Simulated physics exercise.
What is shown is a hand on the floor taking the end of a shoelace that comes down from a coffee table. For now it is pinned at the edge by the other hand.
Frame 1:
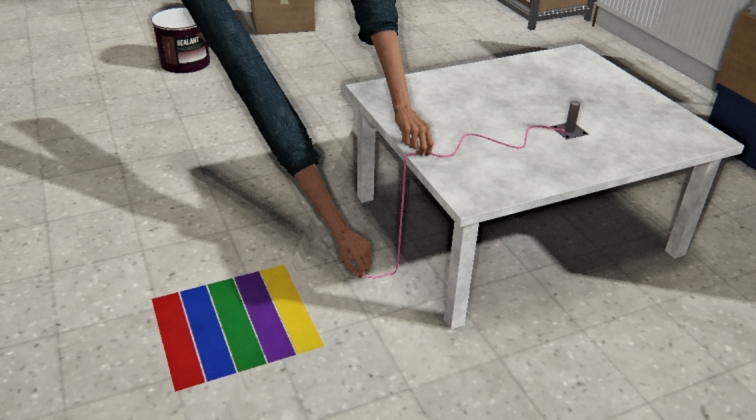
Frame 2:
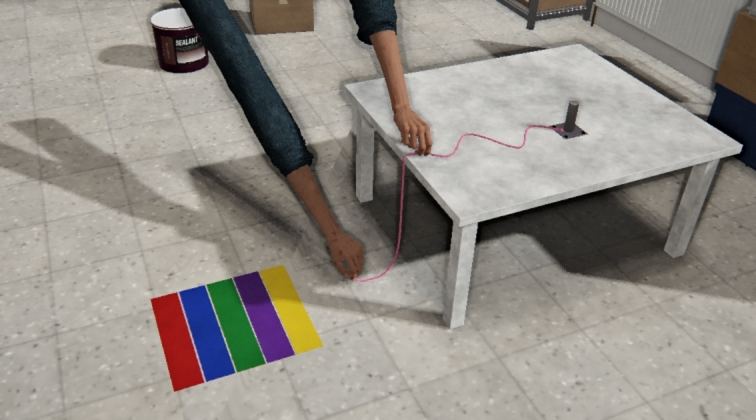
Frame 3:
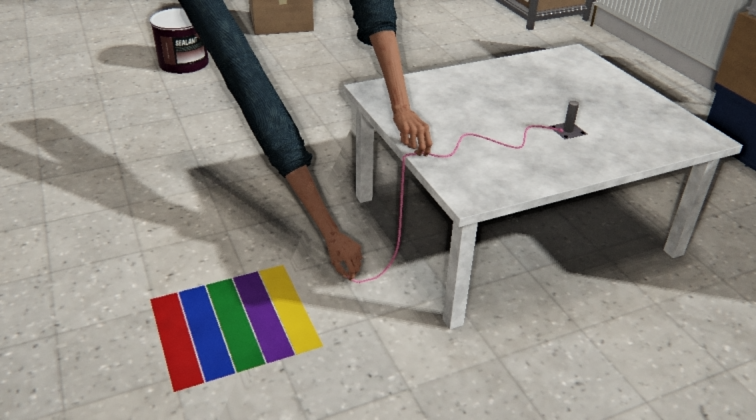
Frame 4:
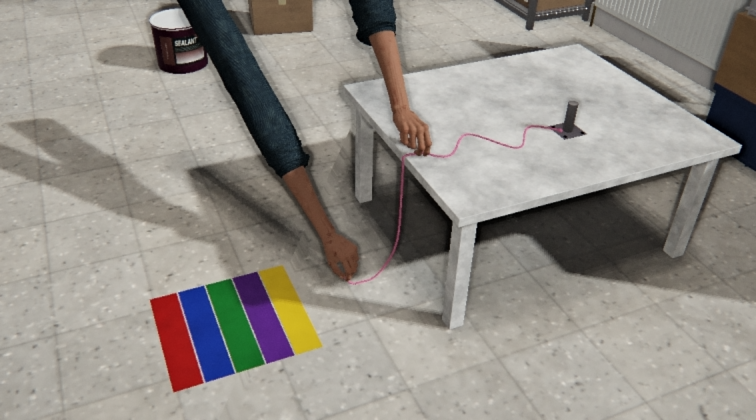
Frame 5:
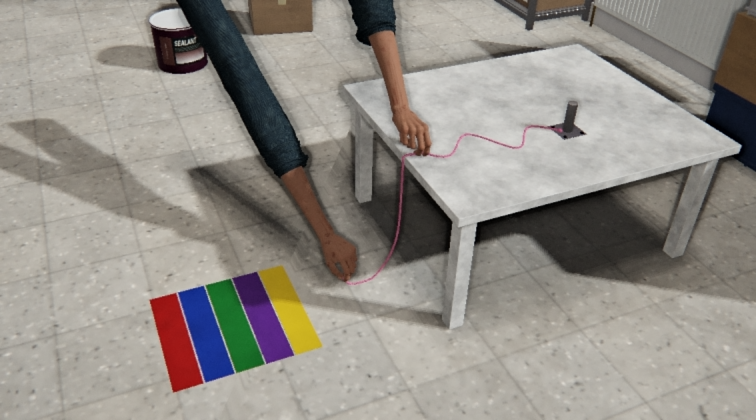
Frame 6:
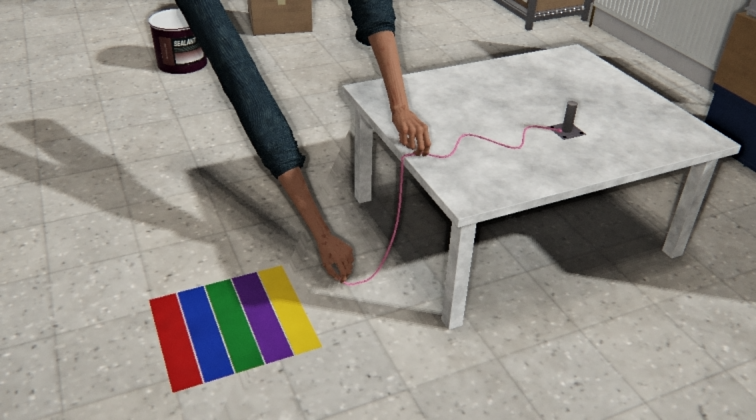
A hand near the floor holds the end of a thin pink shoelace hanging from a low table and draws it slightly left, toward the striped colour patch. The slack below the table edge opens into a smoother curve, while the other hand keeps the lace pinned at the edge.
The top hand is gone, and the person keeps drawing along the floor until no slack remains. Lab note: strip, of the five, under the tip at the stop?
Blue.
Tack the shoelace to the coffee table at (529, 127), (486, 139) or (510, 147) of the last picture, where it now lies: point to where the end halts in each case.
First near (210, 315), then near (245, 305), then near (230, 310).
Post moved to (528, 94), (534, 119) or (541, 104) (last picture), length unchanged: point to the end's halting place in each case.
Respectively (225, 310), (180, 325) and (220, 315).
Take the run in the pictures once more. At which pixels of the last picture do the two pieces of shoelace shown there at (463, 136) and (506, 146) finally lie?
End points: Roughly (435, 152); roughly (480, 145).
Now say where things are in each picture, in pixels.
End (358, 274); yellow (304, 334); purple (275, 342); green (246, 351); blue (216, 360); red (185, 369), in the first picture.
End (350, 276); shoelace through (532, 126) (504, 144) (457, 147) (405, 158) (401, 211) (393, 263), in the second picture.
End (348, 277), in the third picture.
End (345, 278); shoelace through (531, 127) (503, 145) (457, 147) (404, 158) (400, 212) (387, 263), in the fourth picture.
End (343, 278), in the fifth picture.
End (340, 279); shoelace through (530, 127) (502, 145) (456, 147) (404, 158) (399, 212) (382, 264), in the sixth picture.
Soon after, end near (250, 304); over purple.
Then, end near (220, 312); over green.
At full stretch, end near (202, 317); over blue. Over blue.
